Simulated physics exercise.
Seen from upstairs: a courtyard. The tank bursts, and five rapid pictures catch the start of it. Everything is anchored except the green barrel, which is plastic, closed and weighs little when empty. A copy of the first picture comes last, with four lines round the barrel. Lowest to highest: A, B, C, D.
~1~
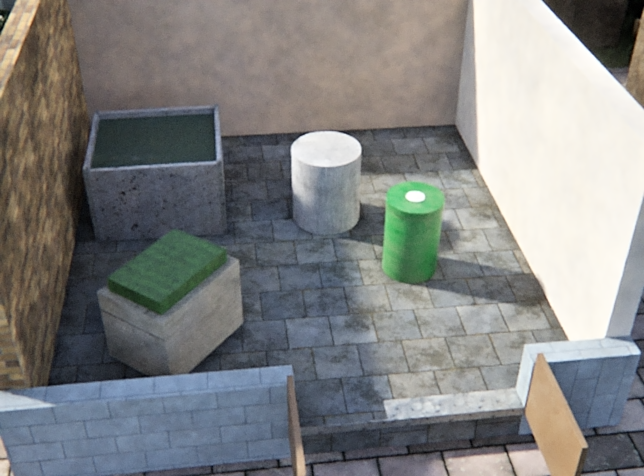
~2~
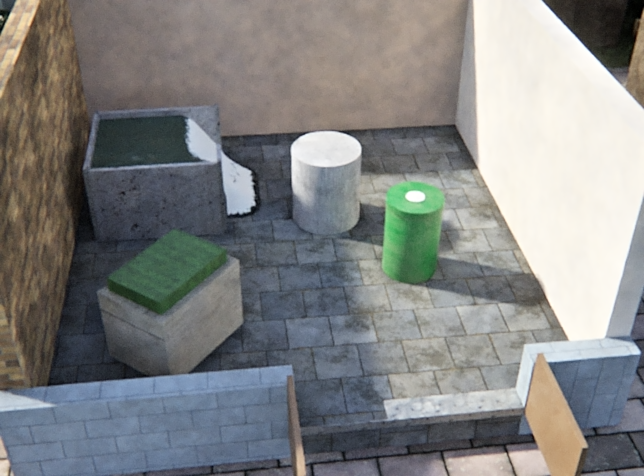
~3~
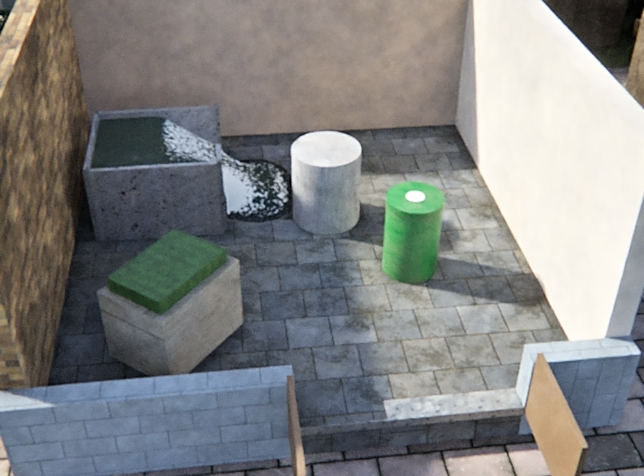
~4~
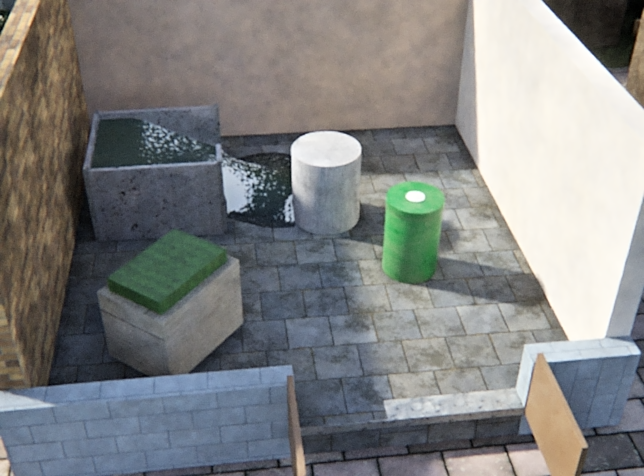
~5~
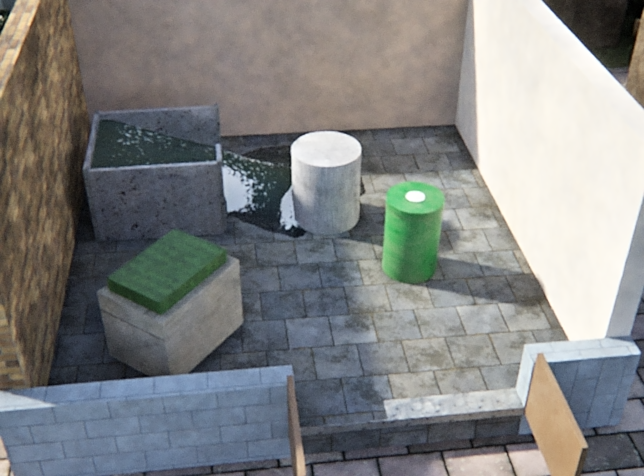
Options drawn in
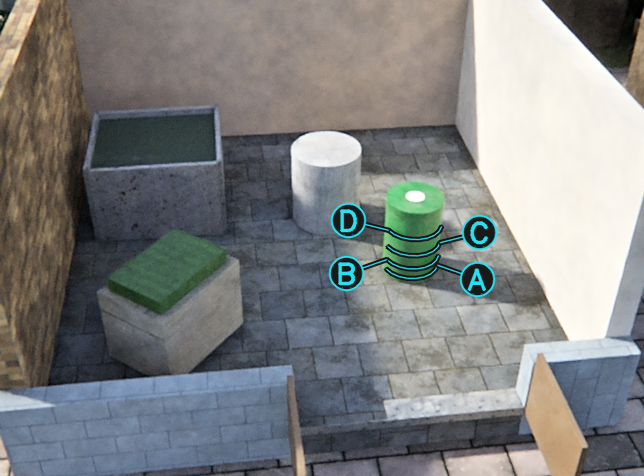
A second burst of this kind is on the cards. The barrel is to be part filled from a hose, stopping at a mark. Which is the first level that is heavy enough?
B will do.
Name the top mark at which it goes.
Here it is mark A.
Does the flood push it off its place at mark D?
No.
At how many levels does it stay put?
Three.
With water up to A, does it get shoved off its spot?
Yes.
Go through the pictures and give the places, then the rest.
In the first frame, lid of the green barrel at (415, 197); tank full, its middle at (156, 142); open gate at (410, 359).
In the second frame, 2 % of the ground wet, in view closest to the barrel at (251, 202).
In the third frame, 4 % of the ground wet, in view closest to the barrel at (263, 210).
In the fourth frame, 7 % of the ground wet, in view closest to the barrel at (263, 214).
In the fifth frame, lid of the green barrel at (415, 197); 10 % of the ground wet, in view closest to the barrel at (263, 214).
On the marked copy, A at (415, 278); B at (416, 268); C at (417, 255); D at (419, 239); from the bottom up A, B, C, D.
For mark A, it is pushed about its own width away.
For mark B, it does not move.
For mark C, it does not move.
For mark D, it does not move.
